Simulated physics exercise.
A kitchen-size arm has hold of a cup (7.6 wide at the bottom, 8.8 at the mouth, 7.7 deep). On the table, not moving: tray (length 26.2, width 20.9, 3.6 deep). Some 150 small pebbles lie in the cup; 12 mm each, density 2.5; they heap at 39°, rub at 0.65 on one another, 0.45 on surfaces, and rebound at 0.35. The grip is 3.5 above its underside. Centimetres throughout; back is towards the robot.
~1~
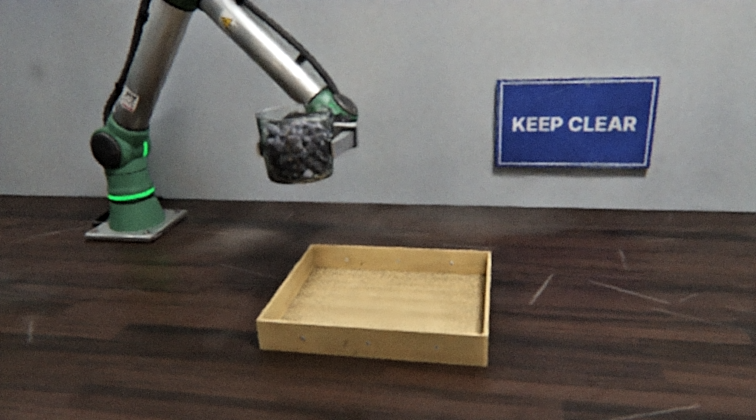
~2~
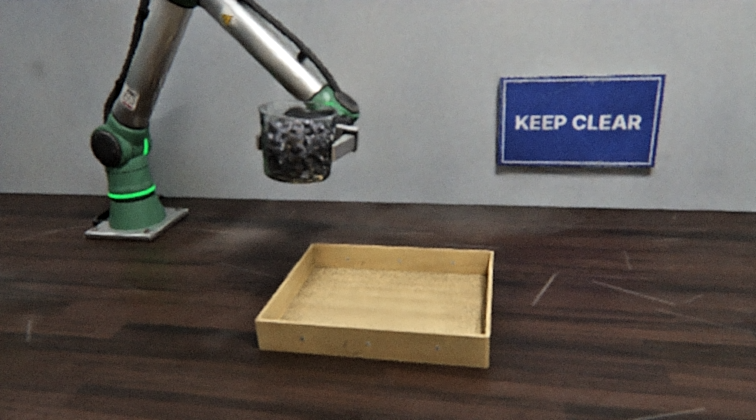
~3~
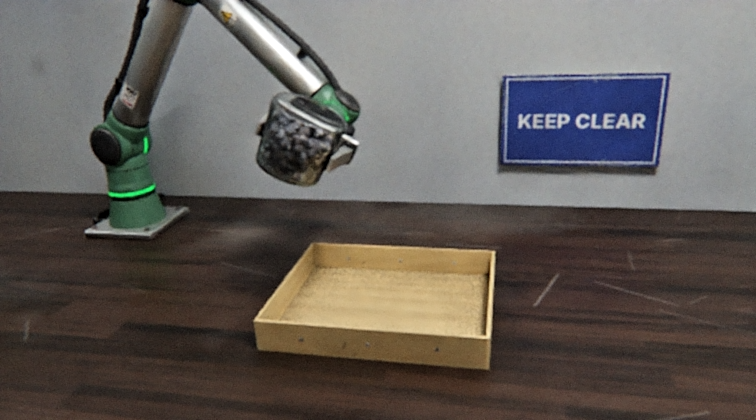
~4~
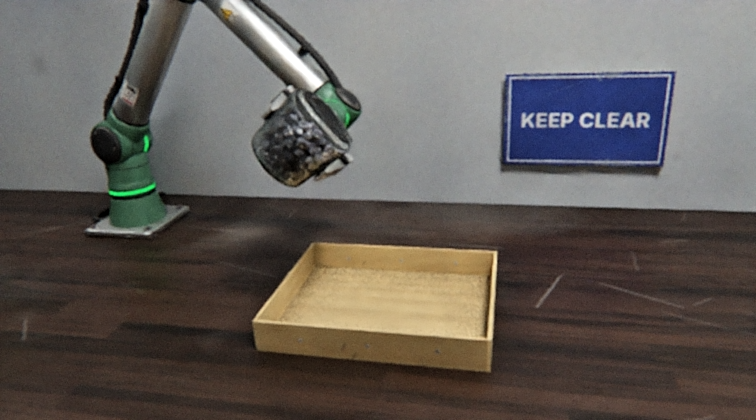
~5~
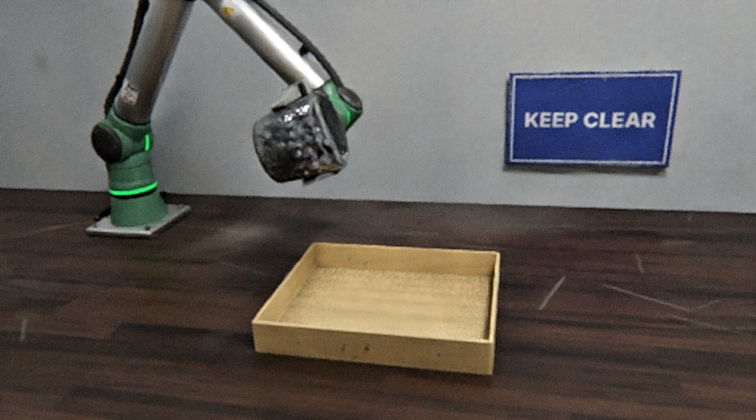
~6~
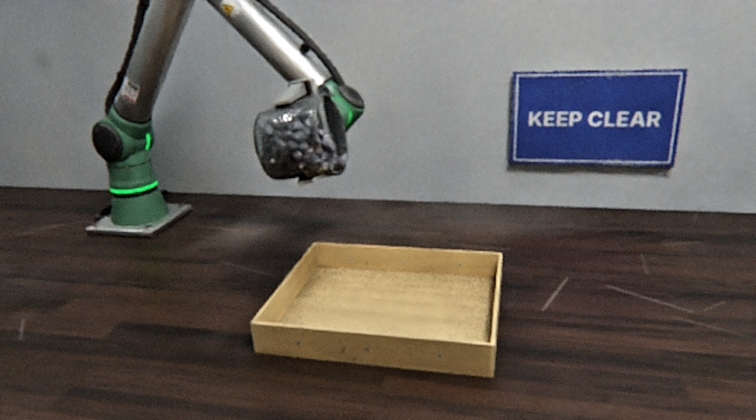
On a dark wooden table, a green and silver robot arm tilting a clear cup of dark pebbles above a shallow tray.
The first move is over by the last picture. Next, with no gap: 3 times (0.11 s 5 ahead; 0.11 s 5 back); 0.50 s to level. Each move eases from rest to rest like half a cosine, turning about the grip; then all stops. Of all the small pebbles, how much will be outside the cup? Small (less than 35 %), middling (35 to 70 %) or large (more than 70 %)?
A large share, more than 70 %, ends outside the cup.
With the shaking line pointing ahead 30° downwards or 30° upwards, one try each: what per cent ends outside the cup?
Some 55 and 100 per cent.
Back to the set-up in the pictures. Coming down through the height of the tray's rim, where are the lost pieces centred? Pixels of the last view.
Around (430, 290).
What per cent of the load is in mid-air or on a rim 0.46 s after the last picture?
Some 20 per cent.
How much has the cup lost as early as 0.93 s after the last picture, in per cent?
Some 95 per cent.
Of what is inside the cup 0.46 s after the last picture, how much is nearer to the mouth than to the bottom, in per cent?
Some 85 per cent.
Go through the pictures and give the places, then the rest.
In the first picture, the cup middle at (298, 145), level; upper third of the load around (297, 138), from x 270 to 325, top at y 125; 148 in the cup.
In the second picture, the cup middle at (298, 143), tilted 8° forward; upper third of the load around (296, 137), from x 270 to 325, top at y 125.
In the third picture, the cup middle at (298, 142), tilted 27° forward; upper third of the load around (292, 135), from x 265 to 330, top at y 120.
In the fourth picture, the cup middle at (299, 141), tilted 52° forward; upper third of the load around (289, 130), from x 265 to 330, top at y 110.
In the fifth picture, the cup middle at (300, 141), tilted 71° forward; upper third of the load around (291, 127), from x 265 to 330, top at y 110.
In the sixth picture, the cup middle at (300, 140), tilted 79° forward; upper third of the load around (287, 128), from x 265 to 340, top at y 115; 148 in the cup.
Then, 0.46 s on, tilted 79° forward, highest piece 20 above the table; 92 in the tray, 24 in the cup, 2 on the table or floor, 30 in flight or on a rim.
Then, 0.93 s on, tilted 35° forward, highest piece 21 above the table; 138 in the tray, 7 in the cup, 3 on the table or floor.
Then, 1.36 s on, level, highest piece 21 above the table; 138 in the tray, 7 in the cup, 3 on the table or floor.
Then, 2.41 s on, level, highest piece 21 above the table; 138 in the tray, 7 in the cup, 3 on the table or floor.
In the end, 138 in the tray, 7 in the cup, 3 on the table or floor. That is 95 % outside the cup.
